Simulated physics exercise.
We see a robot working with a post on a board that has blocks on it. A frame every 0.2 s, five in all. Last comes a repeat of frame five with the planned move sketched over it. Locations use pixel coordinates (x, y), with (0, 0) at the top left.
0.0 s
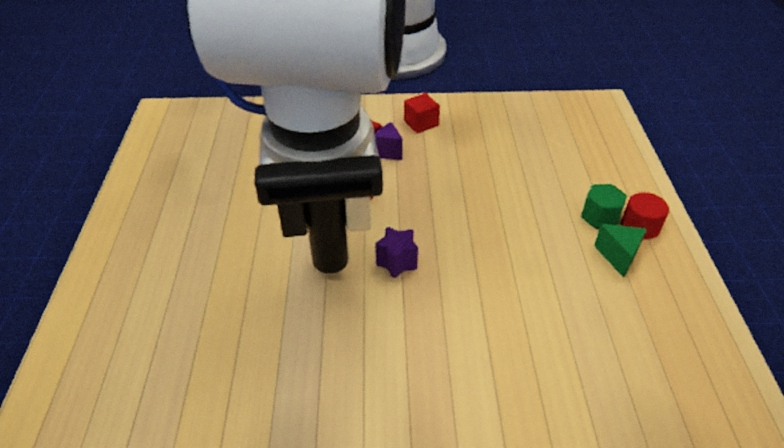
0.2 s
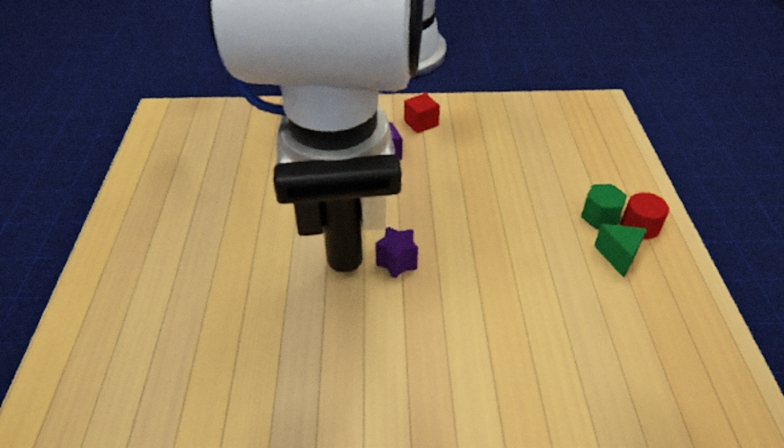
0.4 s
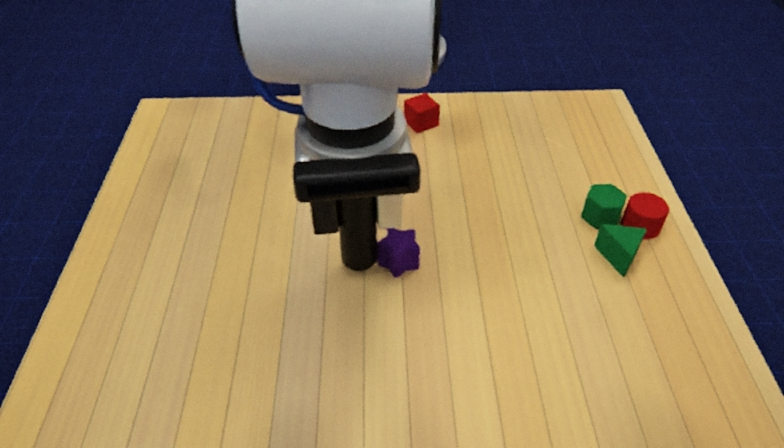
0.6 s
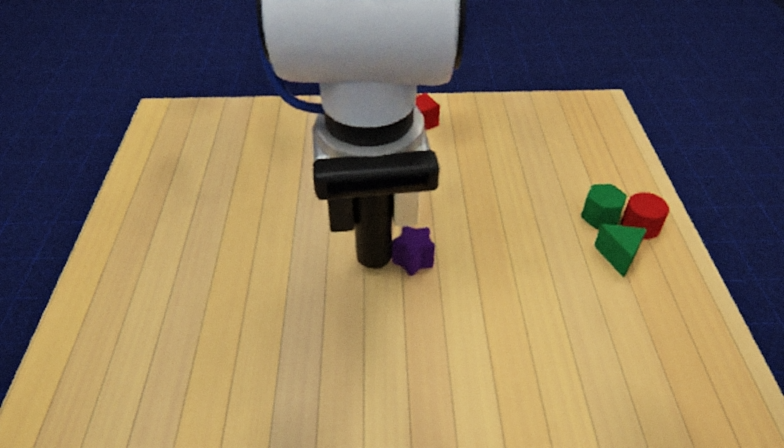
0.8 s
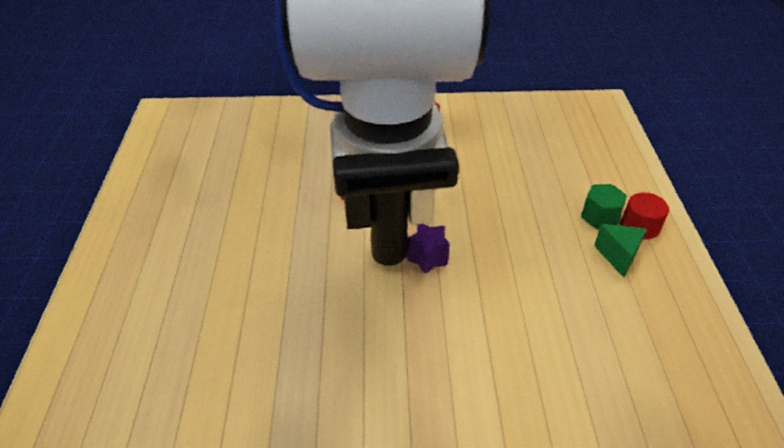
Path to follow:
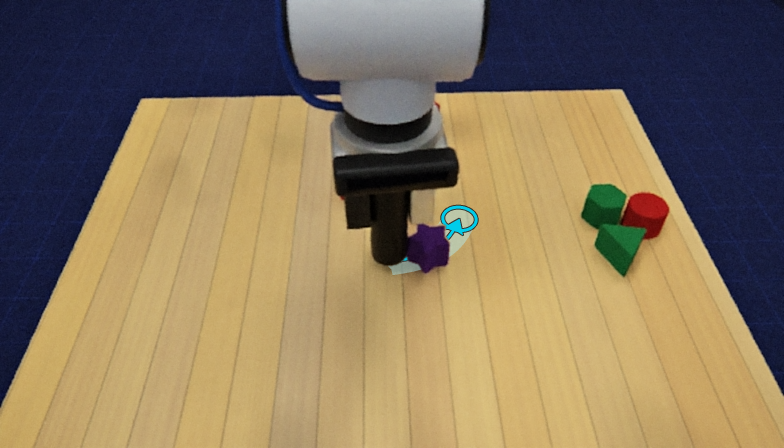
A white robot arm holding a black post moves slowly rightward over a pale wooden board on a dark blue surface, seen from above and in front by a still camera. A purple star-shaped block sits near the middle, red and purple blocks lie behind, and two green blocks and a red cylinder cluster at right. The post meets the star and pushes it a short way right.
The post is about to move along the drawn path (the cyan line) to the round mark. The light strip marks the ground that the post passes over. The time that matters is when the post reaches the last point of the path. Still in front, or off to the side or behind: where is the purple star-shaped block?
Slipped loose.
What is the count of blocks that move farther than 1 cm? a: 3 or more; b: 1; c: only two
I'll go with b - 1.
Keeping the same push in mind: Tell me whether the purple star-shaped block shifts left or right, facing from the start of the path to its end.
To the path's right.
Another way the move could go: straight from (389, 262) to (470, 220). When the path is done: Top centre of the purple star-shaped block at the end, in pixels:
Answer: (472, 229).
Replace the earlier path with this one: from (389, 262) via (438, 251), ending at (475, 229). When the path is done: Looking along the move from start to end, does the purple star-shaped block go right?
Yes - that is the case.
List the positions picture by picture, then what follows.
Post tip (331, 260); block tops, purple star-shaped block (397, 240), in the first picture.
Post (345, 259); blocks unchanged, in the second picture.
Post (360, 258); blocks unchanged, in the third picture.
Post (374, 256); purple star-shaped block (414, 238), in the fourth picture.
Post (389, 253); purple star-shaped block (429, 236), in the fifth picture.
Path on the board, from (389, 262) over (422, 255) and (446, 239) to (459, 219).
The first path, step by step. Halfway along, post (437, 239); purple star-shaped block (478, 229), turned 25° clockwise.
At the end, post (460, 210); purple star-shaped block (487, 226), turned 65° clockwise.
